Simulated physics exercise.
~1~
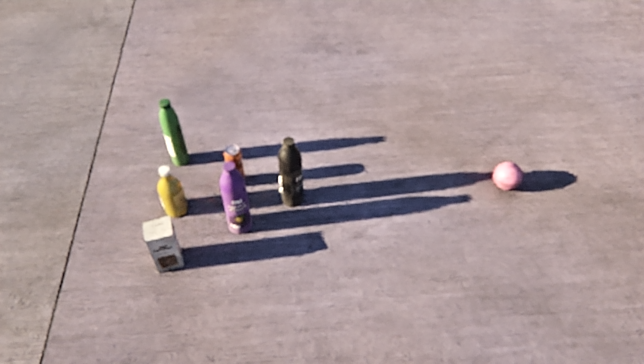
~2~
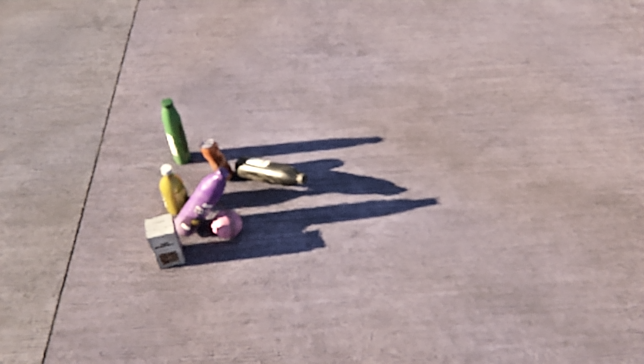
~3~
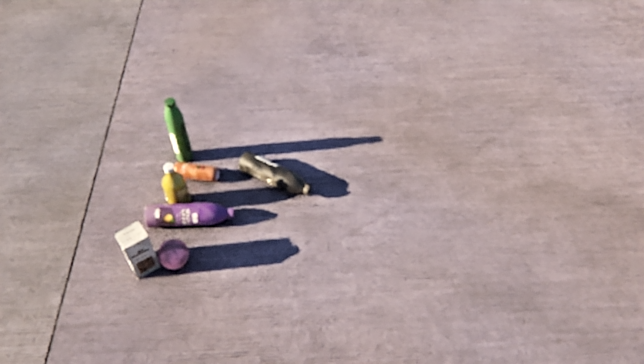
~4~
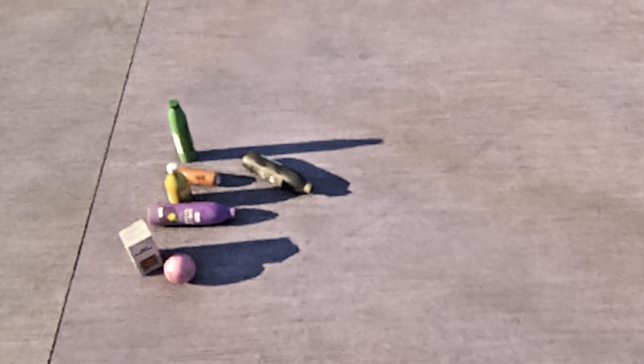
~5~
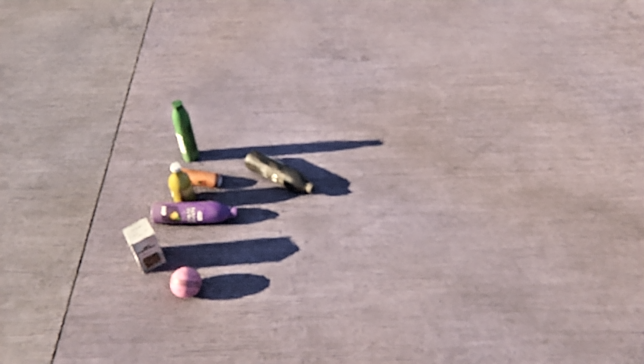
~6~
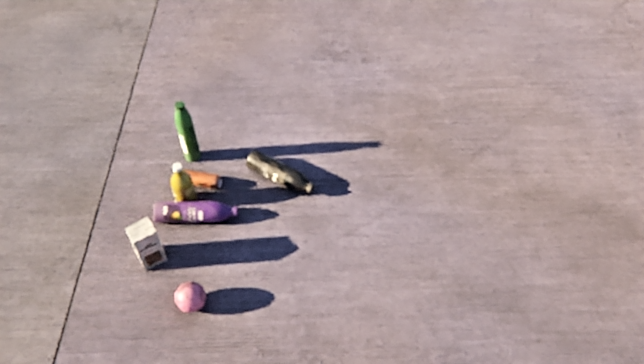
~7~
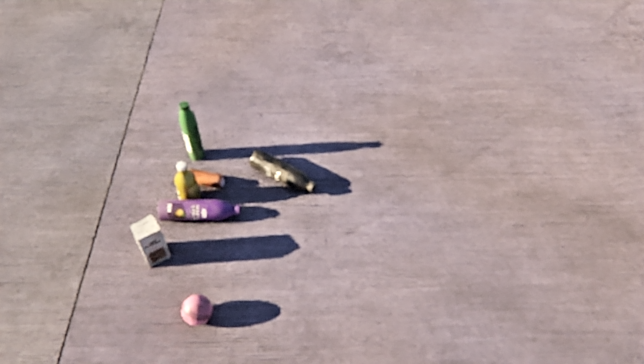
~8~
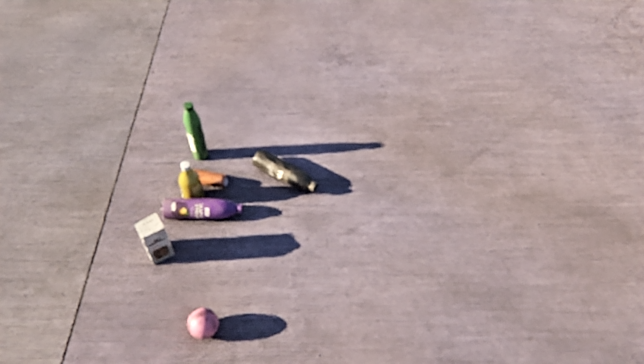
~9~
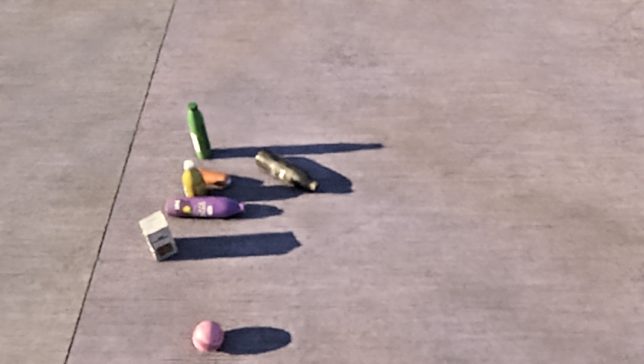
The footage shows a pink ball rolling left across a grey floor into a group of upright bottles, a can and a carton, toppling the black bottle, purple bottle and orange can and shifting the still-upright white carton, before rolling slowly away toward the bottom of the view.
